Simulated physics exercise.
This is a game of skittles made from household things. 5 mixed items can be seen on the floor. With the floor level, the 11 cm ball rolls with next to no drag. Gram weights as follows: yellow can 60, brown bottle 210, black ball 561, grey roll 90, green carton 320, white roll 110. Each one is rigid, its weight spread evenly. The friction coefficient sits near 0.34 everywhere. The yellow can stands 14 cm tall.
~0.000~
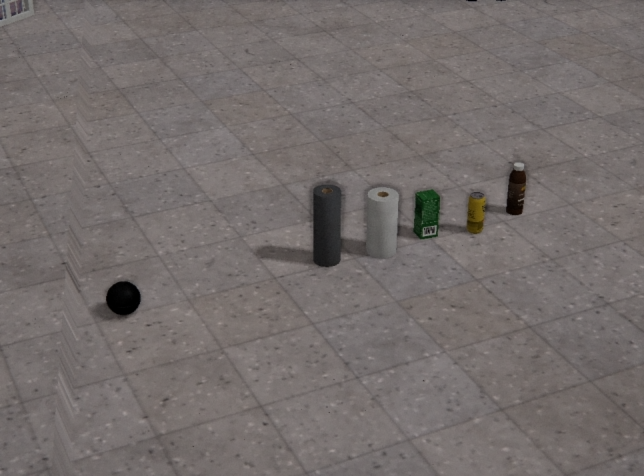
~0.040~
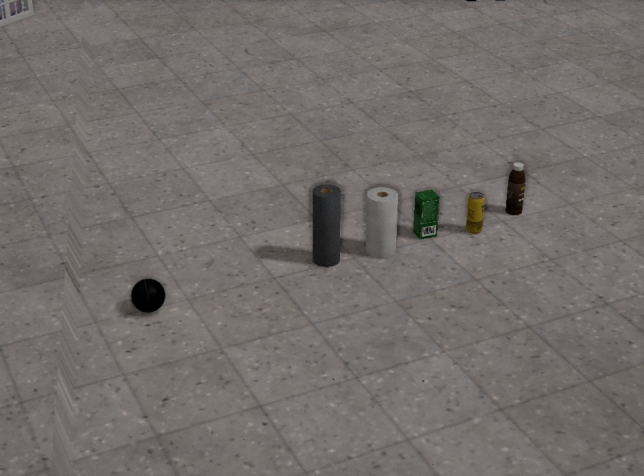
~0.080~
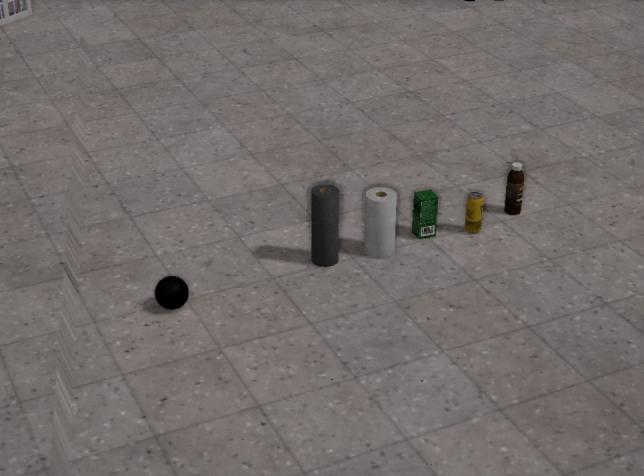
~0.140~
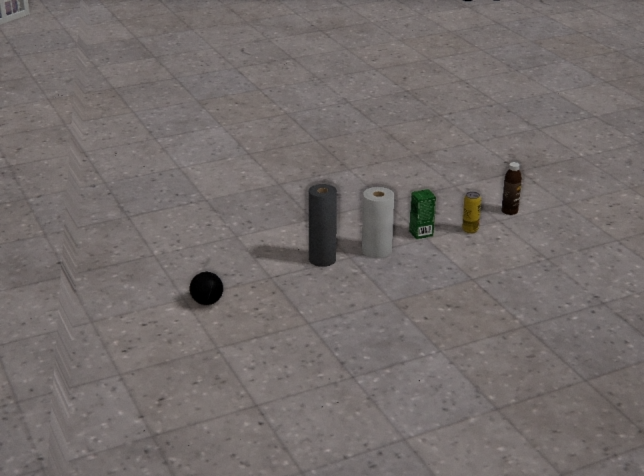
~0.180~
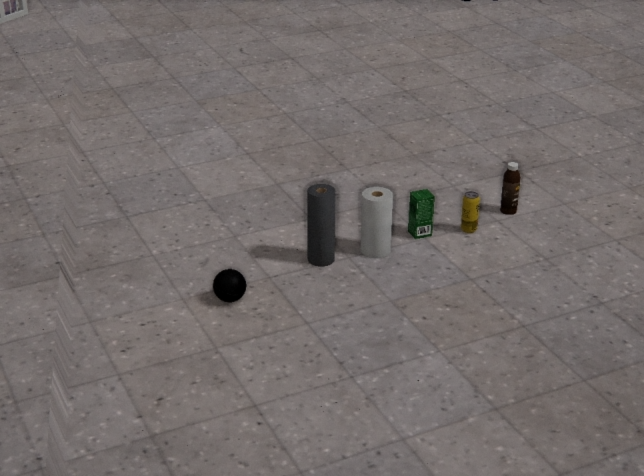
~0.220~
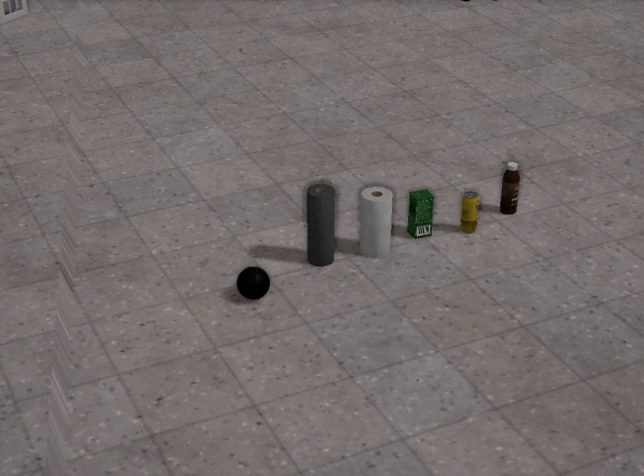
The video shows a black ball rolling steadily rightward across a grey tiled floor, drawing closer to a slanted row of a grey roll, a white roll, a green carton, a yellow can and a brown bottle, all standing still.
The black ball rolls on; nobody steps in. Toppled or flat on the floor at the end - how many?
Fallen: No item.
After 0.62 s, ball has run 120 cm; black ball near (484, 258).
After 0.92 s, ball has run 178 cm.
In the end (1.3 s), all 5 under 8 cm from the start. At the end, from the last picture's camera, yellow can near (470, 213), brown bottle near (510, 188).
